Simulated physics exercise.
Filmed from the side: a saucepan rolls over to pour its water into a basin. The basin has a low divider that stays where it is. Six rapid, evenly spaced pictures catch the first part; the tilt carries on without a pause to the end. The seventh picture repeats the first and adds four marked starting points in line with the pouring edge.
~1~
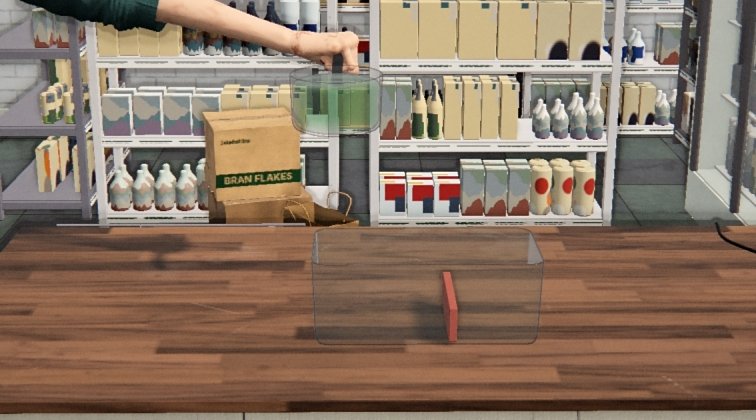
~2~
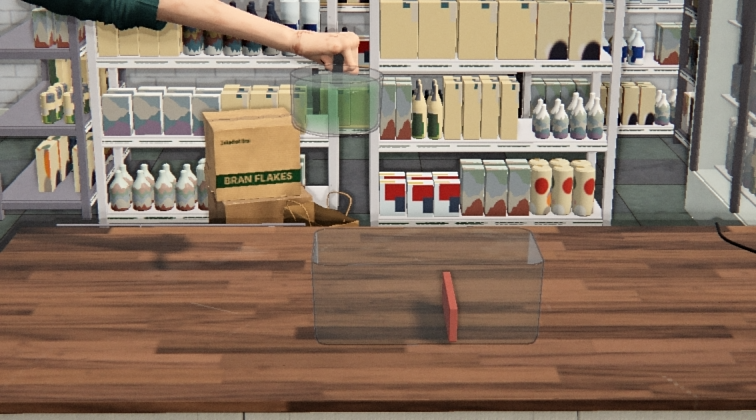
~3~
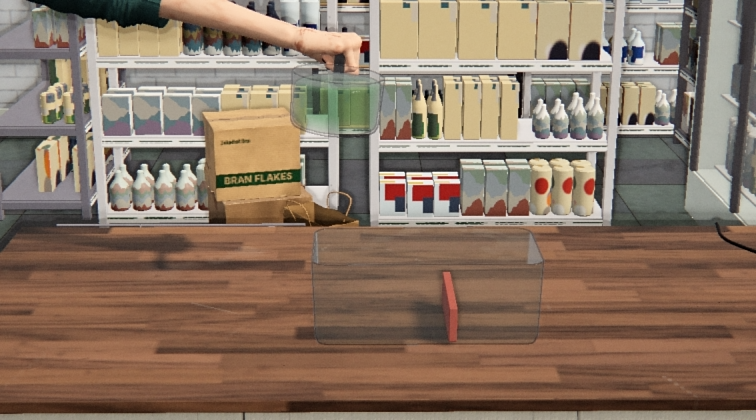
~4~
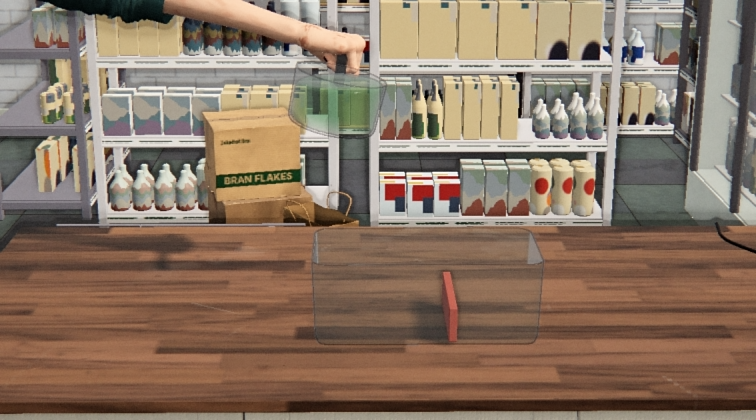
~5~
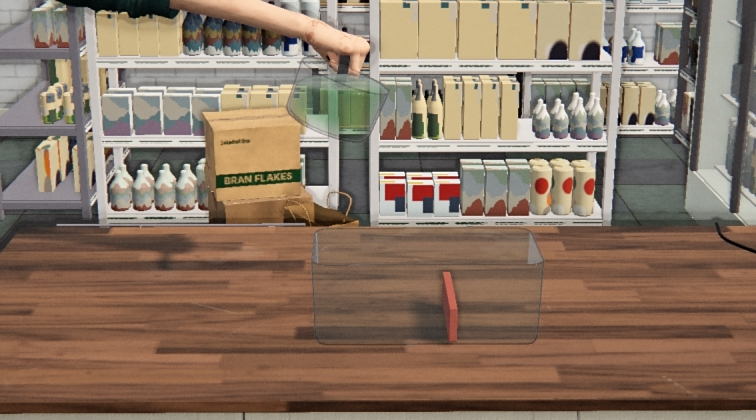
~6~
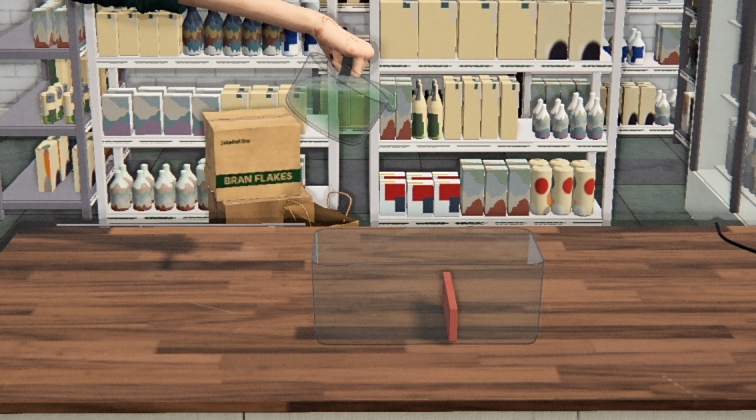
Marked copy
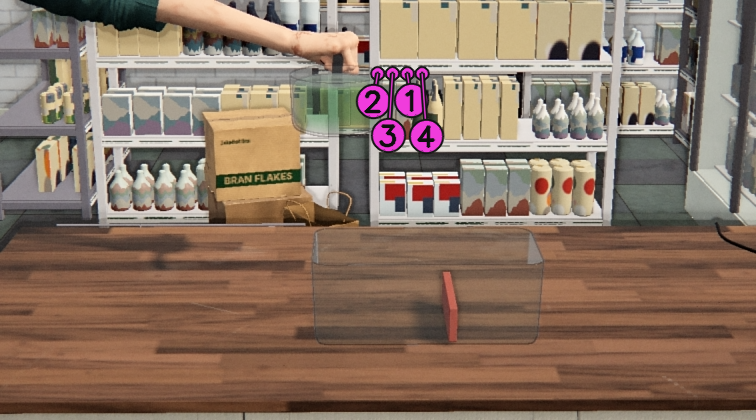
In a shop aisle with stocked white shelves, a wooden counter is seen from the side and slightly above by a still camera. On the counter stands a clear rectangular basin with an upright red piece, while a cardboard box marked "Bran Flakes" sits behind to the left, beside a see-through, green-tinted container held from above. The dark-sleeved arm holds the container still, then gradually tilts it rightward.
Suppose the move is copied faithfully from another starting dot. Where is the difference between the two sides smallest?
3.
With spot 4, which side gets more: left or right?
The right one.
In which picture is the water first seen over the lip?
Picture 5.
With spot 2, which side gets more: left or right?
The left one.
In magenta, 1 at (407, 73); 2 at (377, 73); 3 at (392, 73); 4 at (422, 73).
With 1, about 30 % ends left of the wall and 68 % right of it.
With 2, about 70 % ends left of the wall and 27 % right of it; 3 % is lost outside.
With 3, about 45 % ends left of the wall and 53 % right of it.
With 4, about 19 % ends left of the wall and 79 % right of it.
